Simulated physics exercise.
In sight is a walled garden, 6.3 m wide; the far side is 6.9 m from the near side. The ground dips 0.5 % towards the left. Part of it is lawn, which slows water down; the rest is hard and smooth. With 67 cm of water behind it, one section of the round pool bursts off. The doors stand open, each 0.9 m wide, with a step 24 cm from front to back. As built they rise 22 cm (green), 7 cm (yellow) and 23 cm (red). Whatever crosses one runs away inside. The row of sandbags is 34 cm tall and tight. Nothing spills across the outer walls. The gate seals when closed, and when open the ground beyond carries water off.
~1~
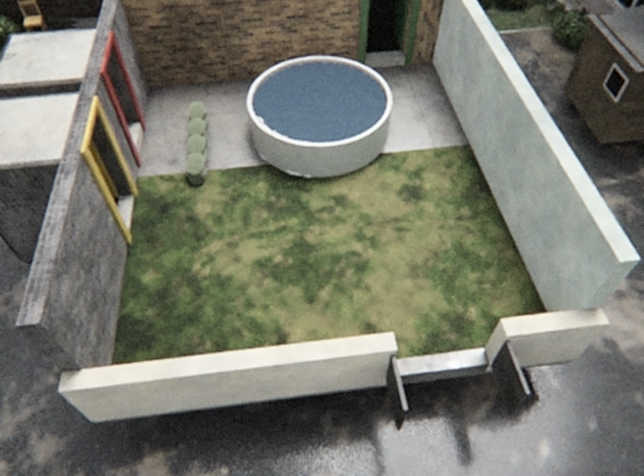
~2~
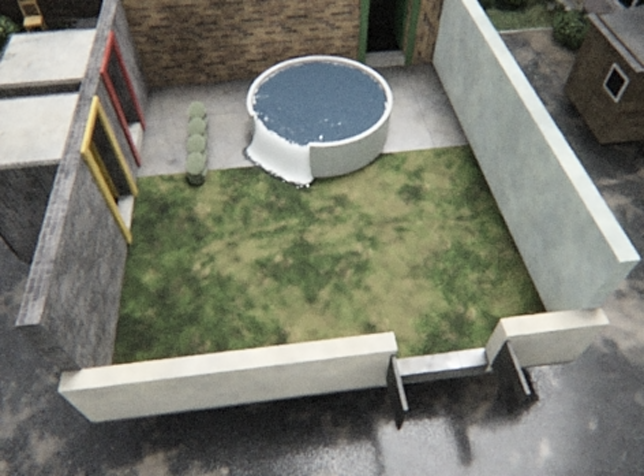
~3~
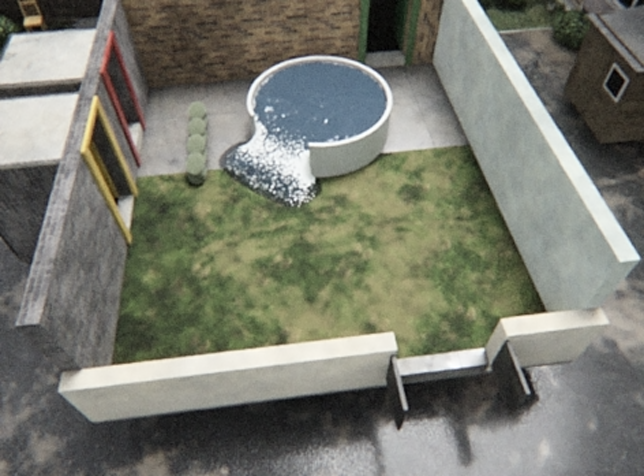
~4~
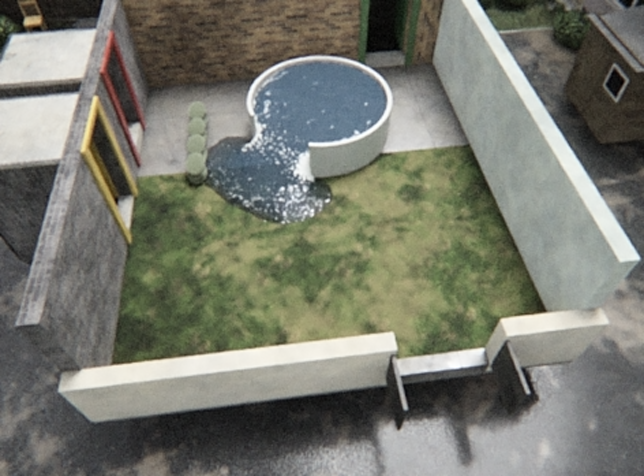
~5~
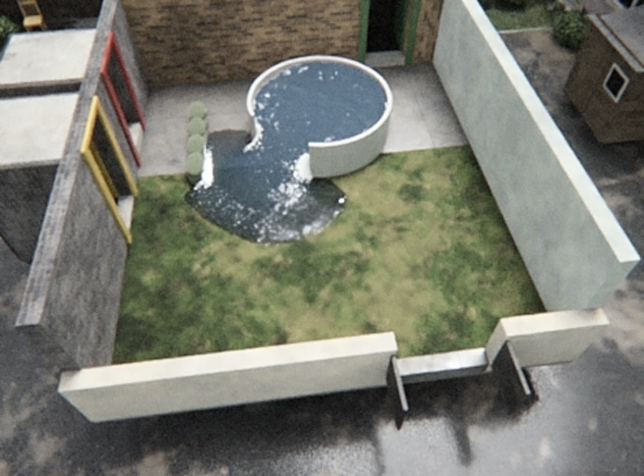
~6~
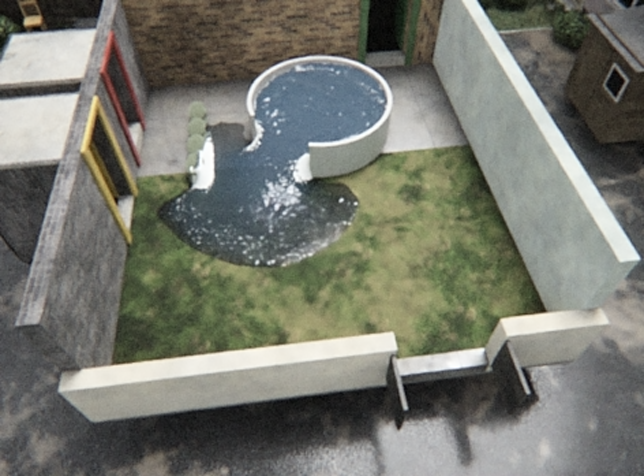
A round pool in a walled garden bursts open and water spreads across the grass.
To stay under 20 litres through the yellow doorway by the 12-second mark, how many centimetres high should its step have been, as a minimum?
Close to 15 cm is just enough.
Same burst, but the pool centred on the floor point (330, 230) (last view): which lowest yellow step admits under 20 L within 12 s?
Then roughly 10.0 cm.
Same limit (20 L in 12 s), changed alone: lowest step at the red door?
About 6.0 cm at red.
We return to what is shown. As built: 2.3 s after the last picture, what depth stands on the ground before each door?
In cm: Green 0, yellow 16, red 1.
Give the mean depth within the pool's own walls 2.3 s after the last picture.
Roughly 30 cm on average.
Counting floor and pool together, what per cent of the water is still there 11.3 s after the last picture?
Roughly 90 in a hundred.
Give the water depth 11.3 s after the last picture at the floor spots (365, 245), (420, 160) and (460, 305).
In that order: 7, 7 and 7 cm.
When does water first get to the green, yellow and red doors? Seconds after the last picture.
Green 3.8 s, yellow 0.5 s, red 2.2 s.
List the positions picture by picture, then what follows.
In the first picture, still water, 67 cm deep, in the round pool at (320, 101); the yellow door at (112, 175) is dry.
In the second picture, the front is at (297, 184), 0.3 m from the gap at (277, 156); 0.3 m2 of floor is wet, 67 cm left at the back.
In the third picture, water pours out at (277, 157) and has run 0.8 m, to (226, 168); about 10 cm deep outside, 67 cm at the back.
In the fourth picture, the gap is at (277, 158), the front 1.2 m out at (207, 179); the back of the round pool holds 67 cm.
In the fifth picture, the front is at (227, 227), 1.7 m from the gap at (277, 158); 4.1 m2 of floor is wet, 67 cm left at the back.
In the sixth picture, the front is at (202, 247), 2.2 m from the gap at (277, 158); 5.8 m2 of floor is wet, 65 cm left at the back; the yellow door at (112, 175), 2.8 m from the gap, is still 0.6 m from the nearest water.
Then, 0.7 s after the last picture water covers 25 % of the floor, deepest (42 cm) near (207, 176); 5 cm at the yellow door, 0 litres in over its 7 cm step.
Then, 2.3 s after the last picture water covers 50 % of the floor, deepest (38 cm) near (112, 370); 16 cm at the yellow door, 57 litres in over its 7 cm step.
Then, 11.3 s after the last picture water covers 100 % of the floor, deepest (10 cm) near (134, 205); 9 cm at the yellow door, 174 litres in over its 7 cm step.
At the yellow door as built, the water peaked near 17 cm, 1.1 s after the last picture.
Run again over the same 12 s with other heights there, 42 litres in over 12.5 cm, 11 litres over 17 cm. The limit of 20 litres is kept from about 15 cm up.
